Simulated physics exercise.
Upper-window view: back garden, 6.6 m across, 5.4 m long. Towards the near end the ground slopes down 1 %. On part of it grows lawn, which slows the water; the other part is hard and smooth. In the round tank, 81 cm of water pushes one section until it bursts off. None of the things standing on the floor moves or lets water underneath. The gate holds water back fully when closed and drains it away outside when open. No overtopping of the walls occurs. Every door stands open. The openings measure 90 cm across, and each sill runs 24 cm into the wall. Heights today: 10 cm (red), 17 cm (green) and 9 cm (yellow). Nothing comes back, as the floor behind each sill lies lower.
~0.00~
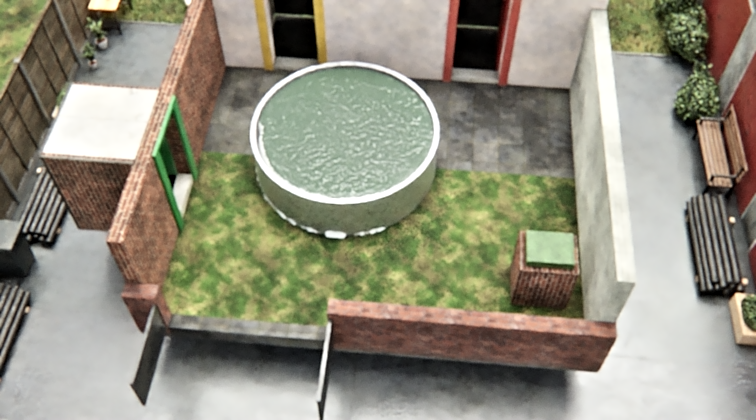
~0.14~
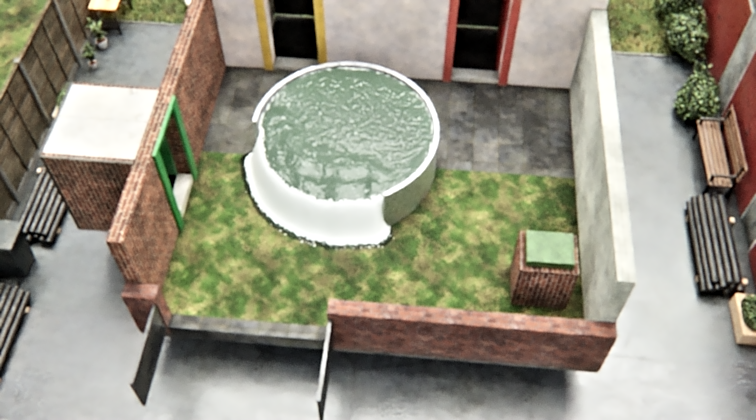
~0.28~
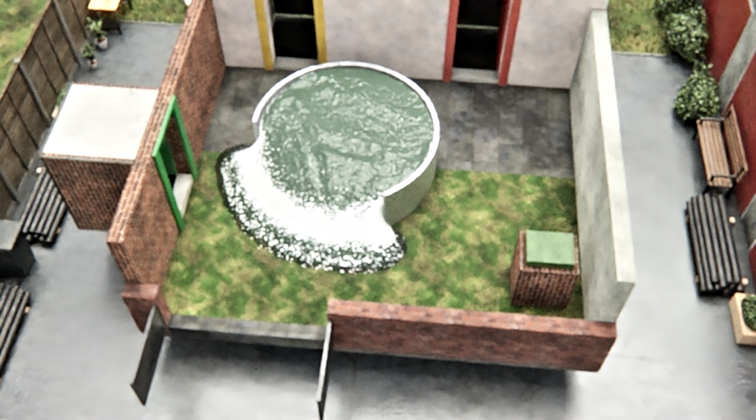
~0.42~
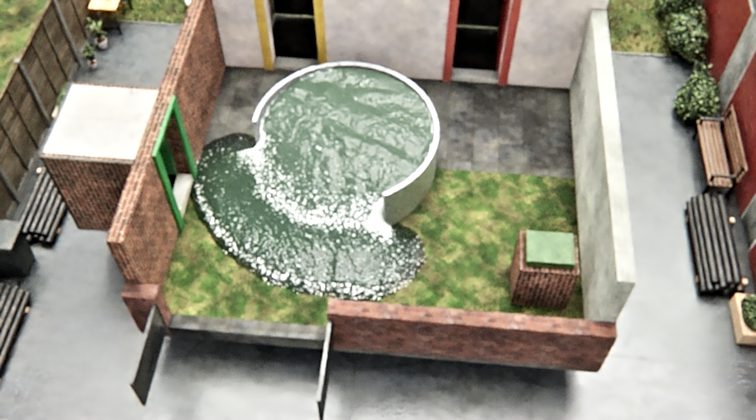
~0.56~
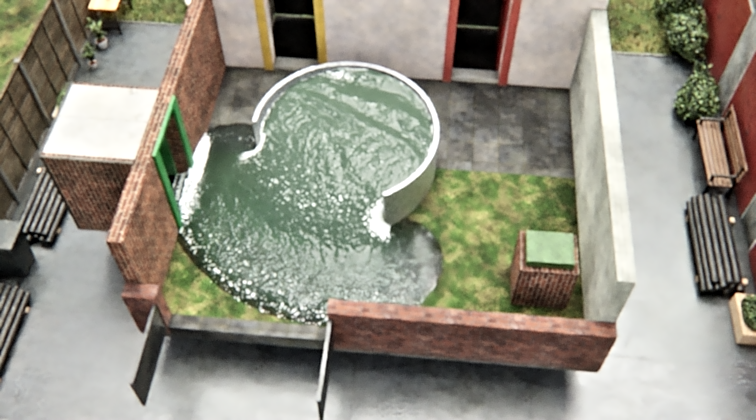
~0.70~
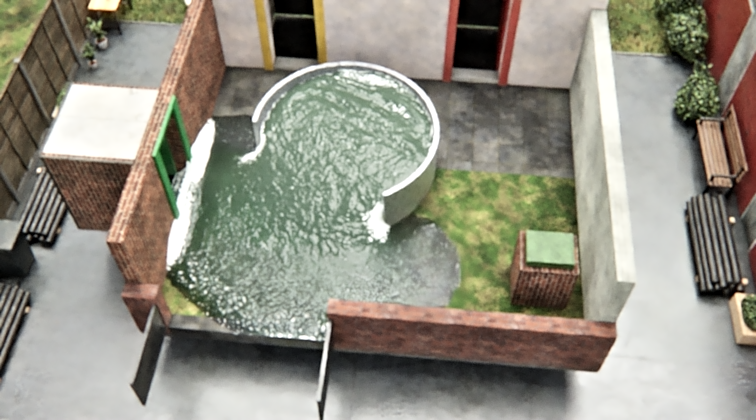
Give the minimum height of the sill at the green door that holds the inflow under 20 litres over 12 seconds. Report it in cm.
35 cm.
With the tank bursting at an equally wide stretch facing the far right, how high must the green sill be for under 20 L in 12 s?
Some 13.5 centimetres.
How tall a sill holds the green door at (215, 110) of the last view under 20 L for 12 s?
Roughly 6.0 cm.
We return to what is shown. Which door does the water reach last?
It's the red door, I'd say.
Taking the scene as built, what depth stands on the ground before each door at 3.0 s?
Red 0, green 26, yellow 6 cm.
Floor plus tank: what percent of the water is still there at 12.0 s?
Roughly 34 in a hundred.
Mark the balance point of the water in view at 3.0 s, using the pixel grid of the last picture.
Centre of the water: Approx. (315, 215) px.
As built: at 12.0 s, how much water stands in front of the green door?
About 5.0 centimetres deep.
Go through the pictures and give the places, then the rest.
The round tank at (345, 131) is whole and still, 81 cm deep; the green door at (175, 164) is dry, in the first frame.
The front is at (378, 244), 0.3 m from the gap at (292, 208); 0.7 m2 of floor is wet, 81 cm left at the back, in the second frame.
Water pours out at (292, 210) and has run 0.7 m, to (368, 268); about 12 cm deep outside, 81 cm at the back, in the third frame.
Water pours out at (292, 211) and has run 1.2 m, to (376, 295); about 11 cm deep outside, 81 cm at the back, in the fourth frame.
Water pours out at (292, 212) and has run 1.8 m, to a hidden place; about 10 cm deep outside, 78 cm at the back, in the fifth frame.
The gap is at (292, 213), the front 2.1 m out at a hidden place; the back of the round tank holds 70 cm; water is at the green door at (175, 164), in the sixth frame.
After 1.4 s water covers 50 % of the floor, deepest (56 cm) near (157, 312); 38 cm at the green door, 91 litres in over its 17 cm sill.
After 3.0 s water covers 65 % of the floor, deepest (34 cm) near (157, 312); 26 cm at the green door, 220 litres in over its 17 cm sill.
After 12.0 s water covers 95 % of the floor, deepest (8 cm) near (529, 262); 5 cm at the green door, 246 litres in over its 17 cm sill.
At the green door as built, the water arrived by 0.6 s and peaked near 39 cm at 1.2 s.
With a sill of 29.5 cm, 62 litres would have come in within the 12 s; with 40 cm, 5 litres. So under 20 litres takes about 35 cm.
